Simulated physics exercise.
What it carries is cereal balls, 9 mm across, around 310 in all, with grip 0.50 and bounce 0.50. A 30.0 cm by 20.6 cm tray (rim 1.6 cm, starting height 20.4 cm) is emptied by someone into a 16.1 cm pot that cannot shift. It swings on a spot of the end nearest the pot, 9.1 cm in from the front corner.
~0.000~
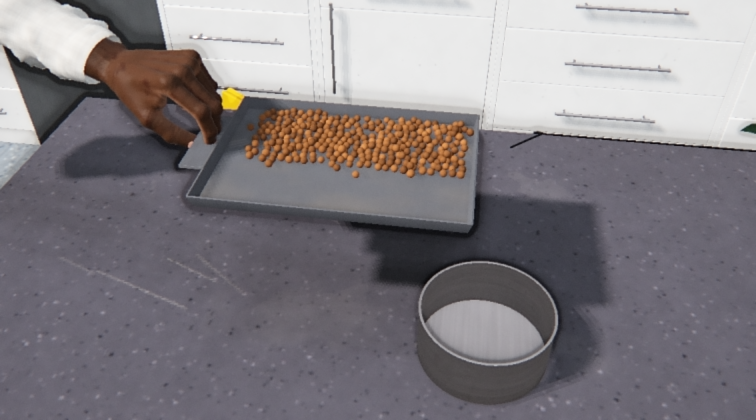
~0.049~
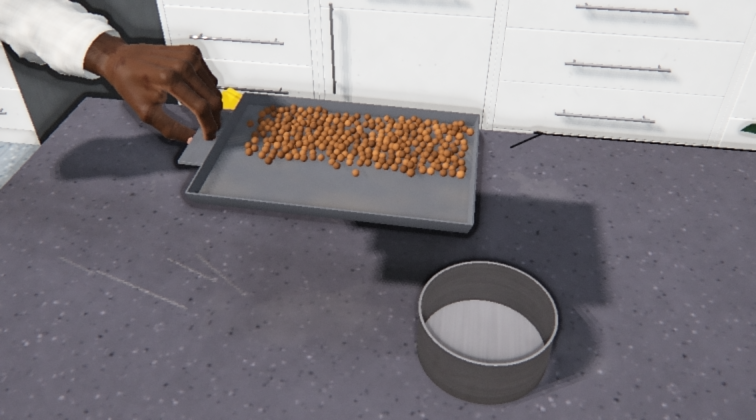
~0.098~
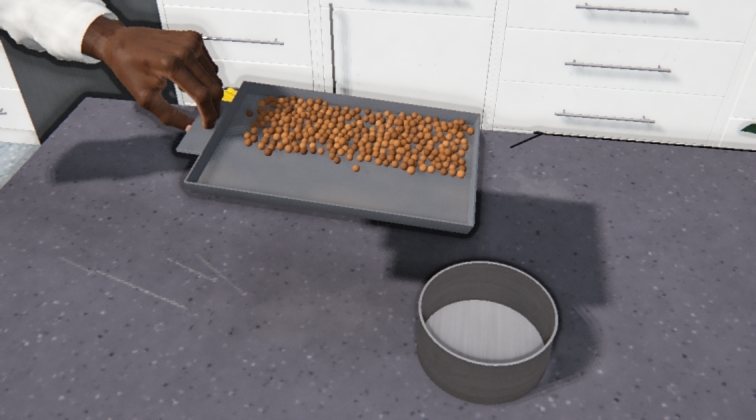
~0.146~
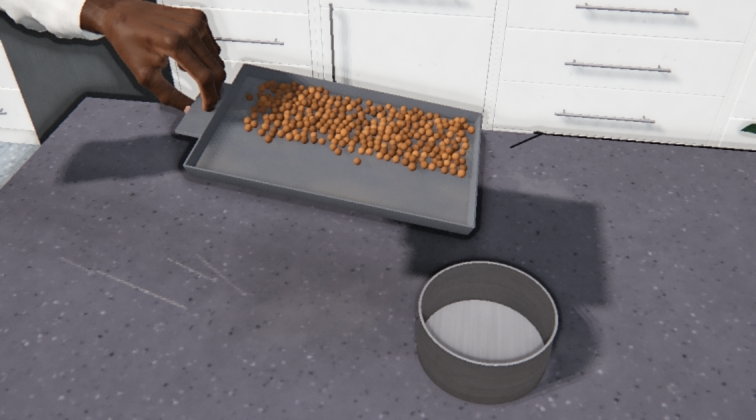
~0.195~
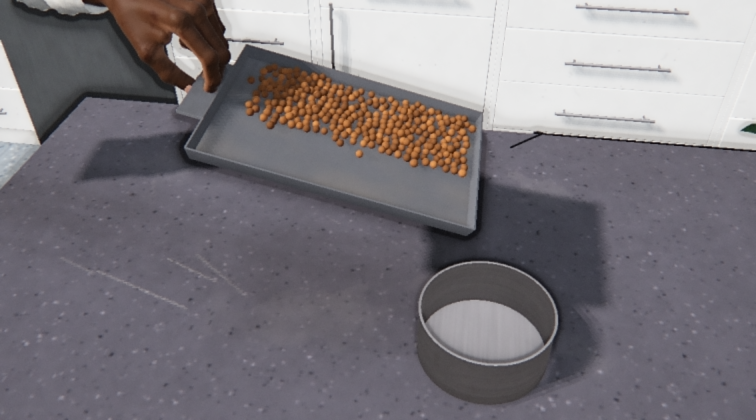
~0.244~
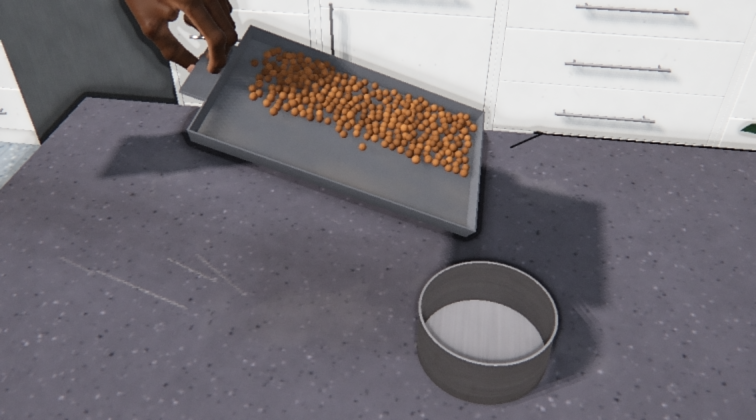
At first, a hand holds a gray tray of small brown balls nearly level above a speckled countertop, with an empty round pot below its right end. The hand then raises the left end steadily, so the tray slants down to the right while the balls stay bunched along the back.
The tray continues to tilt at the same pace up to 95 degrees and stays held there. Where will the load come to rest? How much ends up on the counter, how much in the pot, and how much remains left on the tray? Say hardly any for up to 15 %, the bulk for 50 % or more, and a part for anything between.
By place: Counter a part, pot the bulk, tray hardly any.
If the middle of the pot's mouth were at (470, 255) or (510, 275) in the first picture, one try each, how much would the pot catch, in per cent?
About 50 and 70 per cent.
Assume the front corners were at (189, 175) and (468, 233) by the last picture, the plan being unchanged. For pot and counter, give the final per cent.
Pot: 80, counter: 20.
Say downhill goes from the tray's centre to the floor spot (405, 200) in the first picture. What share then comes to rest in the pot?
95 %.
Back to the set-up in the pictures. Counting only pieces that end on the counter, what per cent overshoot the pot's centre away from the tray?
About 90 per cent.
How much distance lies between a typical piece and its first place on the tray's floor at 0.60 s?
Displacement on the tray: Roughly 9 cm.
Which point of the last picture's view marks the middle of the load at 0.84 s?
(484, 185), roughly.
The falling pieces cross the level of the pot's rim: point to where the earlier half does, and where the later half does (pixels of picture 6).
I'd mark about (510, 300) for the first half and about (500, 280) for the second.
After 0.60 s, tilt 56 degrees; the tray holds 100 %, the pot 0 %.
Then, at 0.84 s, tilt 80 degrees; the tray holds 70 %, the pot 10 %.
After 1.19 s, tilt 95 degrees; the tray holds 0 %, the pot 60 %.
In the end, at 1.9 s, counter 35 %, pot 65 %, tray 0 %.
